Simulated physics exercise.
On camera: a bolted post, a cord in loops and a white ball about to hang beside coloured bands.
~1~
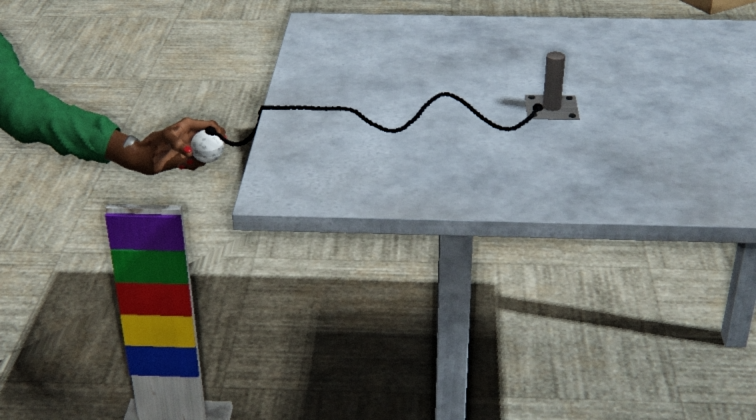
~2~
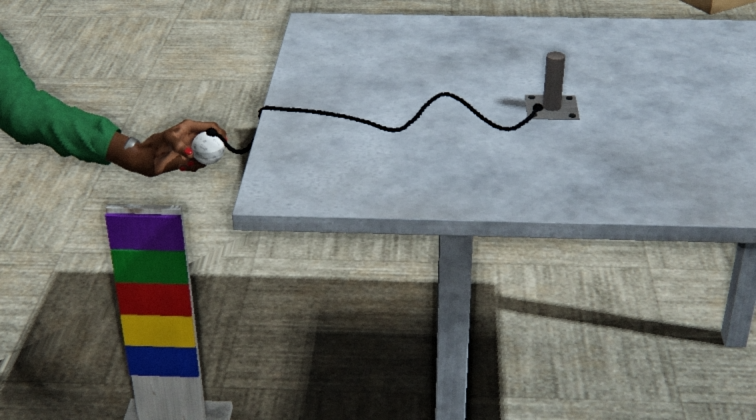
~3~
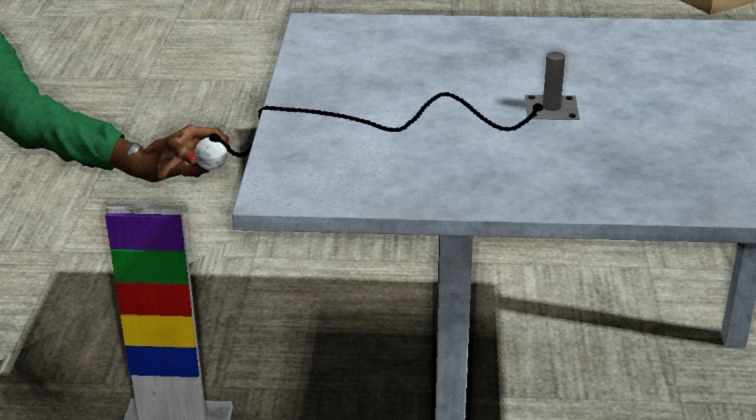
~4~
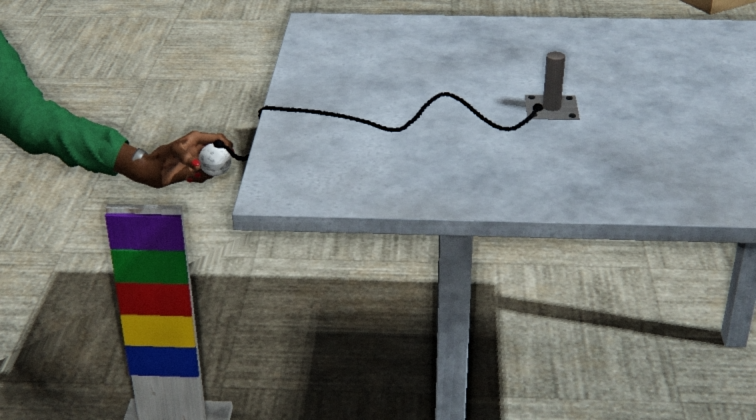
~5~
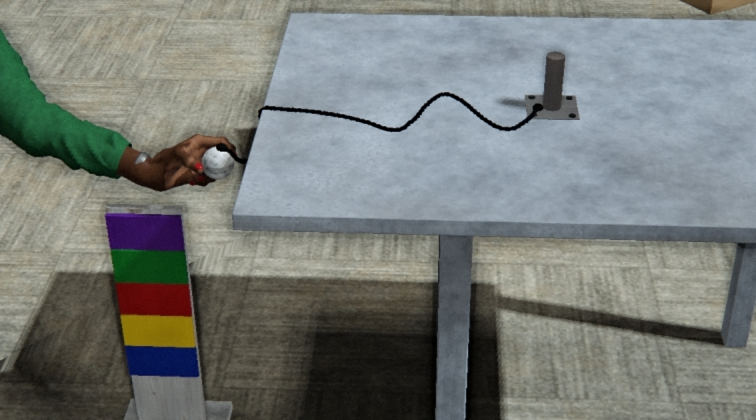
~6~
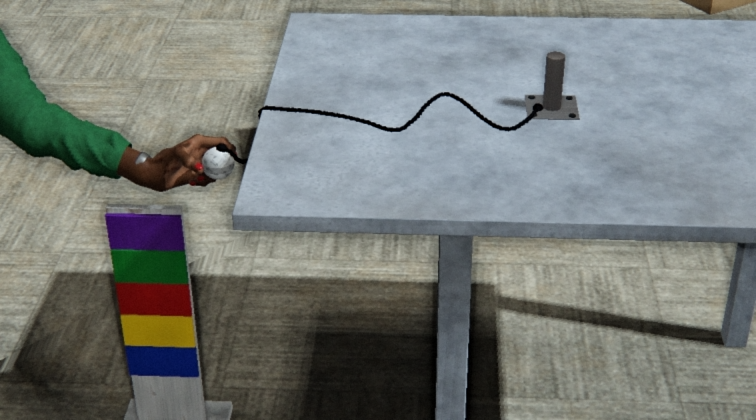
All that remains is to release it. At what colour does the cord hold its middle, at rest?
Its middle rests at the red band.
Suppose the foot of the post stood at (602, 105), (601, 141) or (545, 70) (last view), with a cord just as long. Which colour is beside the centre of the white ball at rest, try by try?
In that order: Green; green; red.
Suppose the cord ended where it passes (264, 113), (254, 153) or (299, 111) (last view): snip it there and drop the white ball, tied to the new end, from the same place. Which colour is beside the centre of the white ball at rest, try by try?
It would be purple; green; none, it hangs higher.
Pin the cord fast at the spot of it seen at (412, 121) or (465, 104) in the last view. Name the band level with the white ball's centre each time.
Try by try: Purple; green.
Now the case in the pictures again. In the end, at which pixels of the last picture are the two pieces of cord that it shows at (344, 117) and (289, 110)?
Near (263, 142) and (266, 191).
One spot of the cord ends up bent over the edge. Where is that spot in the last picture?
Near (370, 123).
Early on, ball near (287, 282); level with red.
Midway, ball near (266, 297); level with red.
Finally, ball near (270, 300); level with red. The red one.
